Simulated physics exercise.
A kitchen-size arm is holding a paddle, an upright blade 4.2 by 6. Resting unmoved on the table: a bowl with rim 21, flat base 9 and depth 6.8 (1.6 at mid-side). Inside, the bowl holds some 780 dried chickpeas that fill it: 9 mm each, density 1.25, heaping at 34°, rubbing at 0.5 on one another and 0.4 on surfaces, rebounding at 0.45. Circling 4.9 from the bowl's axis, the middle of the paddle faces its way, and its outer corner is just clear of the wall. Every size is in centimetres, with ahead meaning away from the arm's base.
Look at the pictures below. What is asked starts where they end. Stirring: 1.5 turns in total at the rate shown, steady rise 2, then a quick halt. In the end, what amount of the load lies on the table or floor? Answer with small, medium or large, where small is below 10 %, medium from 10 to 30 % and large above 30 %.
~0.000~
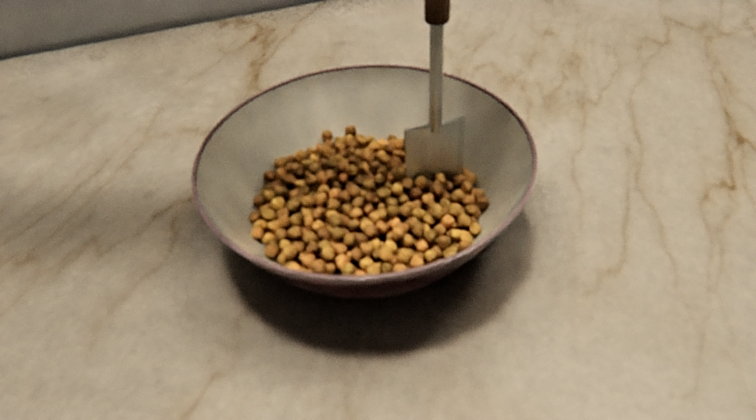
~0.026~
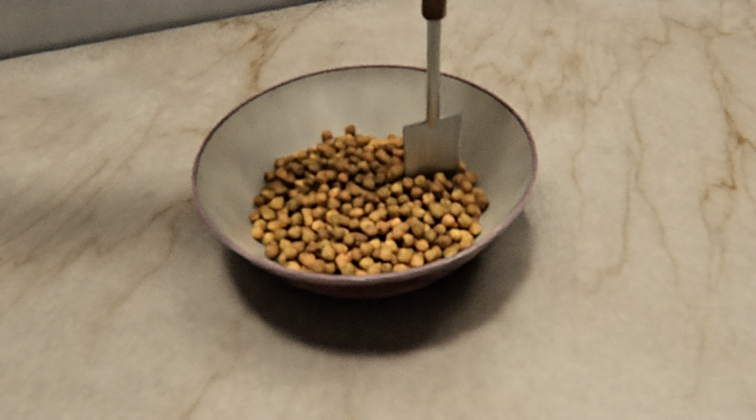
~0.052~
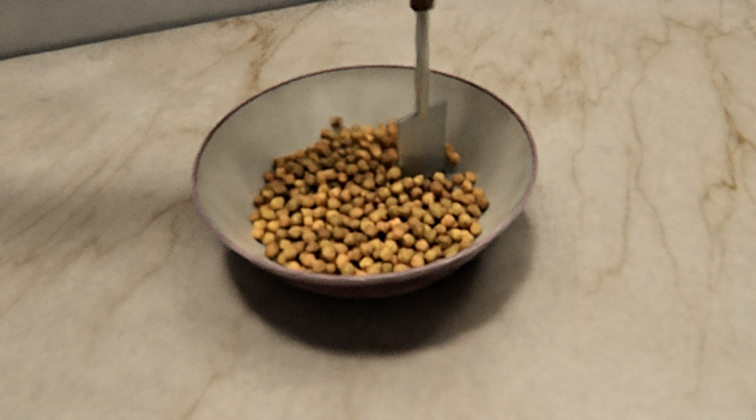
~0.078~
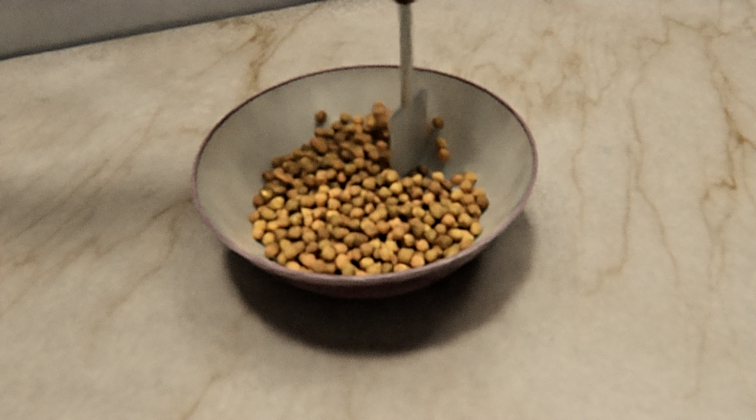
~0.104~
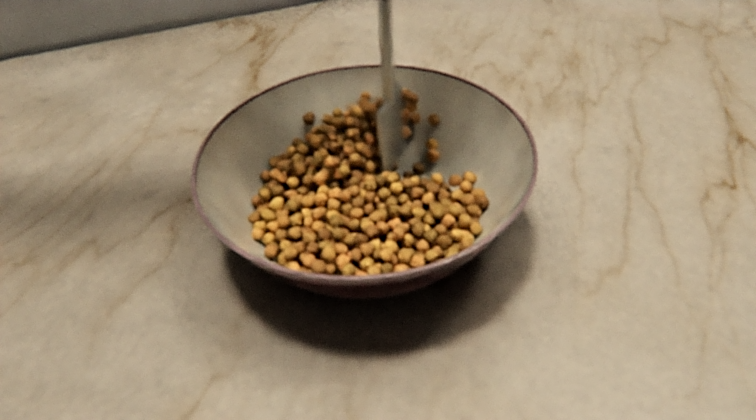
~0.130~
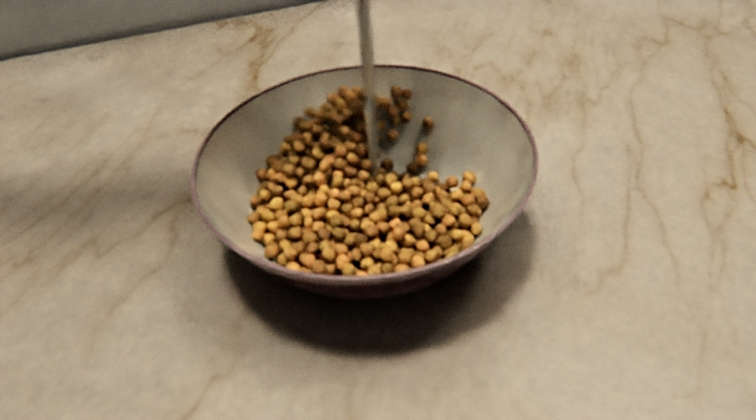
It is small.
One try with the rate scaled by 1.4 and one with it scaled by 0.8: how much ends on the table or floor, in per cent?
I'd expect about 10 per cent, then about 0 per cent.
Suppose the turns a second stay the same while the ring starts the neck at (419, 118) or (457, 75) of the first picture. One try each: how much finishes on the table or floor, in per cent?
Near 0 per cent and near 0 per cent, in that order.
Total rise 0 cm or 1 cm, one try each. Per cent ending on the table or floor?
Close to 5 and 5 percent, in that order.
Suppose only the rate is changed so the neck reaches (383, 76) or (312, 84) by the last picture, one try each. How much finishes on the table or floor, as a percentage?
First try: About 0 %; second try: About 20 %.
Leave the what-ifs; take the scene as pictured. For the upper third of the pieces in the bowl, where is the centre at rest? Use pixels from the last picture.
It is centred around (377, 195).
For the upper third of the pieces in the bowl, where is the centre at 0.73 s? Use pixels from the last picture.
Near (384, 183).
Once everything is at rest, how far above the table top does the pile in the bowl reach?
Some 5.5 cm.
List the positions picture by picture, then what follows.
Paddle neck at (436, 104), 0° round; upper third of the load around (364, 196), from x 255 to 485, top at y 130; 776 in the bowl, in the first picture.
Paddle neck at (433, 99), 5° round; upper third of the load around (364, 196), from x 255 to 485, top at y 130, in the second picture.
Paddle neck at (422, 90), 20° round; upper third of the load around (366, 188), from x 255 to 485, top at y 120, in the third picture.
Paddle neck at (407, 82), 35° round; upper third of the load around (362, 180), from x 255 to 485, top at y 105, in the fourth picture.
Paddle neck at (388, 77), 51° round; upper third of the load around (356, 174), from x 255 to 485, top at y 95, in the fifth picture.
Paddle neck at (368, 75), 67° round; upper third of the load around (345, 168), from x 255 to 485, top at y 90; 776 in the bowl, in the sixth picture.
By 0.43 s, 251° round, highest piece 9 above the table; 759 in the bowl, 5 on the table or floor, 12 in flight or on the tool.
By 0.73 s, 76° round, highest piece 6 above the table; 752 in the bowl, 24 on the table or floor.
By 1.08 s, 180° round, highest piece 5 above the table; 752 in the bowl, 24 on the table or floor.
By 1.78 s, 180° round, highest piece 5 above the table; 752 in the bowl, 24 on the table or floor.
Final count, 752 in the bowl, 24 on the table or floor. That is 3 % on the table or floor.
